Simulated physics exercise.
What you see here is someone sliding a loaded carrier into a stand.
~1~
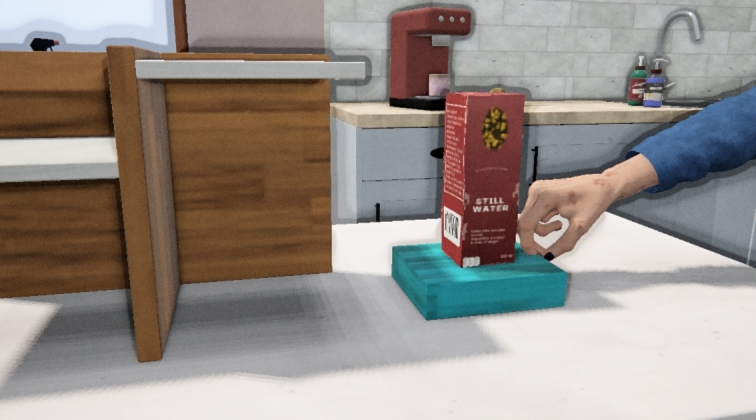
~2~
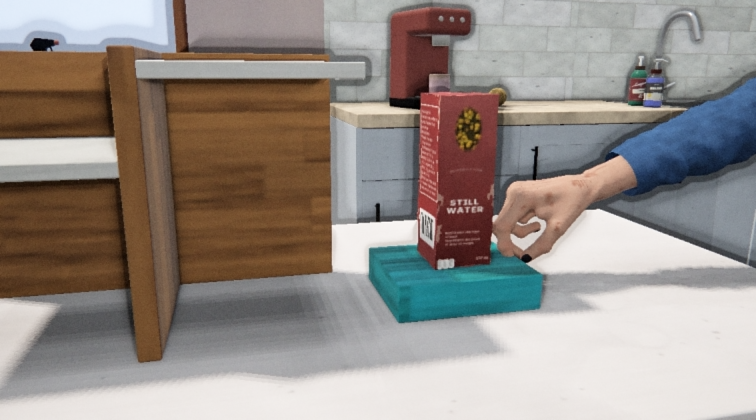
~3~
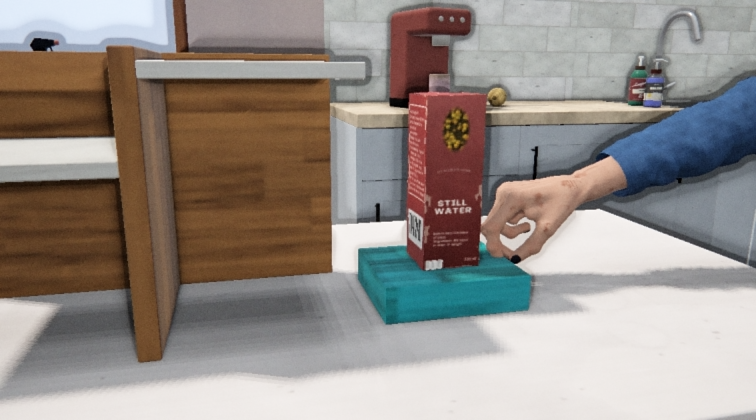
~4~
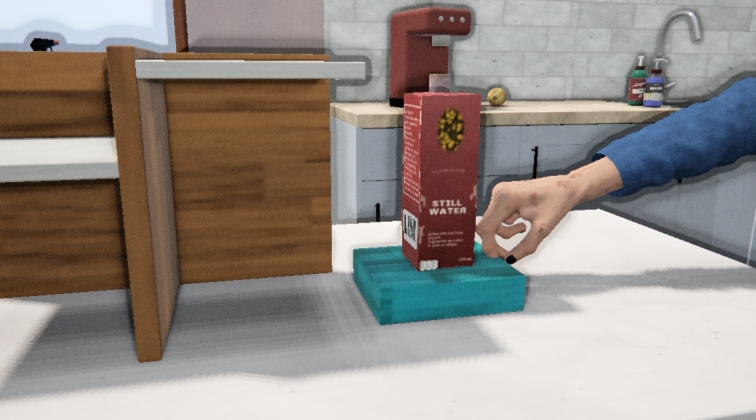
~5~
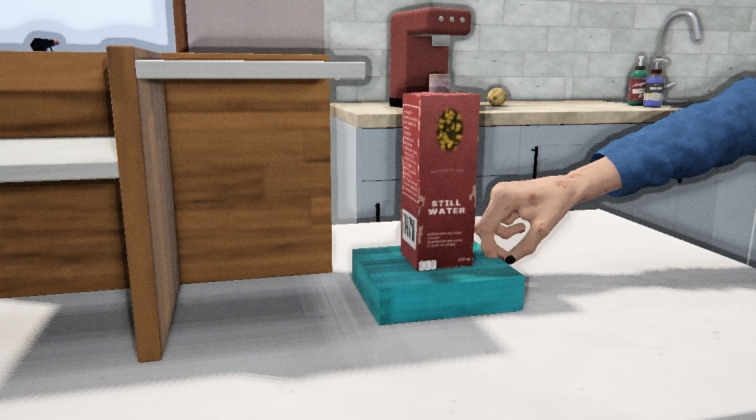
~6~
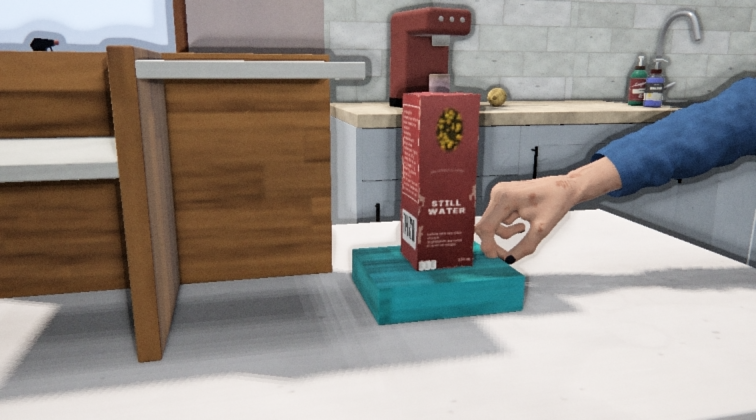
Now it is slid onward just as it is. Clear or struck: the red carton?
Red carton: Fits.
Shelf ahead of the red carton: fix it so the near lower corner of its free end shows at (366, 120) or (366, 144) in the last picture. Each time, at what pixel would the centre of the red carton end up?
It comes to rest at (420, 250) and (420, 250).
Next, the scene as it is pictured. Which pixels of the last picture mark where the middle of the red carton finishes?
Its middle settles around (276, 187) in the last picture.
Then, 1.04 s after the last picture, red carton riding along near (373, 183).
At rest, the red carton passes below, near (276, 187).
